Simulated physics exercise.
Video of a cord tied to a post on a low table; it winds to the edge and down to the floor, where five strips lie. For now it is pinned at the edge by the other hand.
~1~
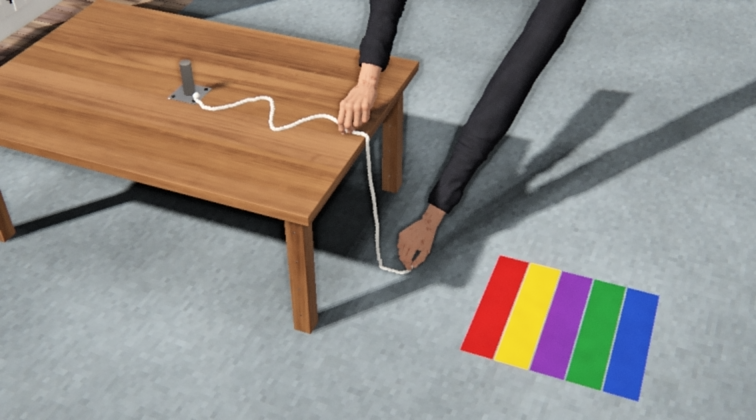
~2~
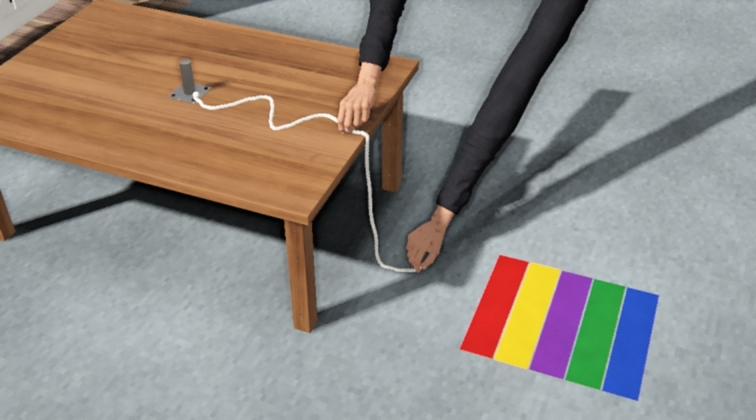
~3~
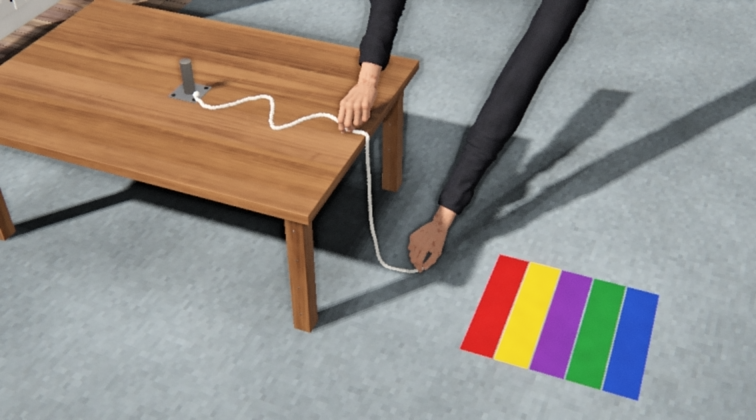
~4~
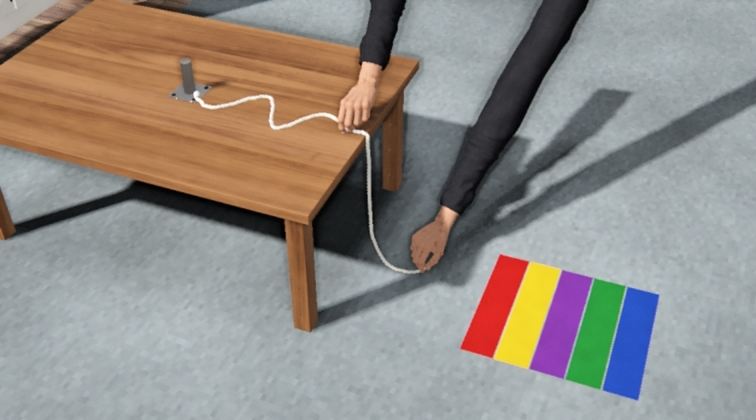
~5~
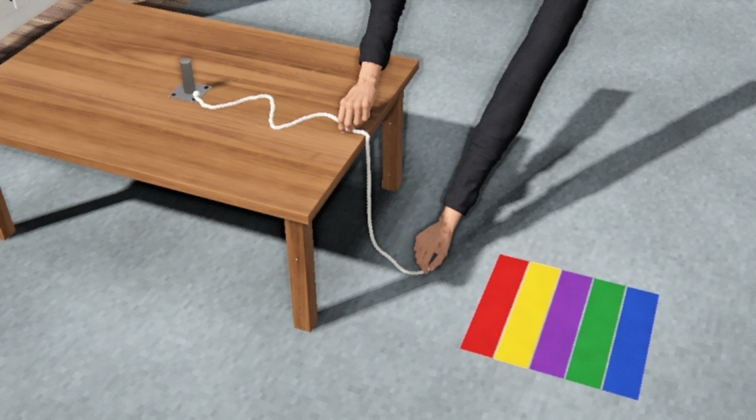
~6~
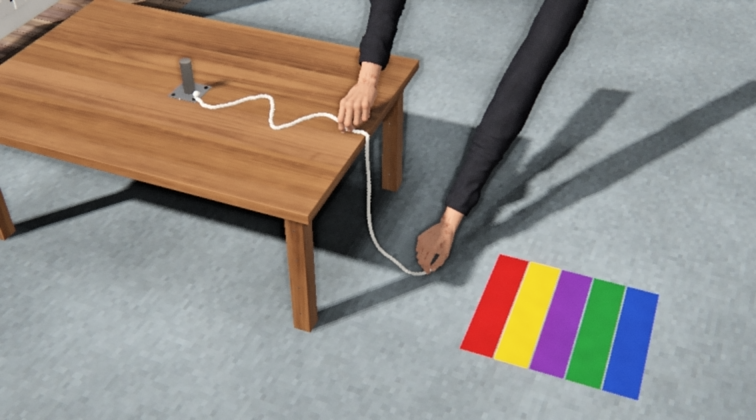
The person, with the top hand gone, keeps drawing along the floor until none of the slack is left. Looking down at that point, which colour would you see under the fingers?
You would see green.
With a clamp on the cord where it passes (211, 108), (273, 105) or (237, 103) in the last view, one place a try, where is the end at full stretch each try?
That would be (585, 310) for the first, (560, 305) for the second and (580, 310) for the third.
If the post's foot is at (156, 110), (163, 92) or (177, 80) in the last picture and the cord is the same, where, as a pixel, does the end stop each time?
Somewhere near (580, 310), (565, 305) and (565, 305), in that order.
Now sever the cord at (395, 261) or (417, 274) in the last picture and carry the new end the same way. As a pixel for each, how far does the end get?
First (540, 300), then (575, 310).
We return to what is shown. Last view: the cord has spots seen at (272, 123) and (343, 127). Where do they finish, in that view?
First: (327, 123). Second: (406, 167).
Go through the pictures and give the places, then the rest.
The first picture shows end (412, 266); red (484, 336); yellow (518, 346); purple (553, 356); green (588, 366); blue (625, 376).
The second picture shows end (421, 268); cord through (211, 108) (272, 104) (300, 121) (358, 133) (370, 194) (376, 249).
The third picture shows end (423, 268).
The fourth picture shows end (425, 269); cord through (212, 108) (273, 103) (301, 121) (358, 132) (369, 193) (377, 249).
The fifth picture shows end (428, 269).
The sixth picture shows end (430, 270); cord through (212, 107) (272, 103) (300, 121) (358, 132) (369, 193) (380, 249).
Soon after, end near (538, 299); over yellow.
After that, end near (576, 309); over purple.
At the stop, end near (598, 315); over green. Over green.
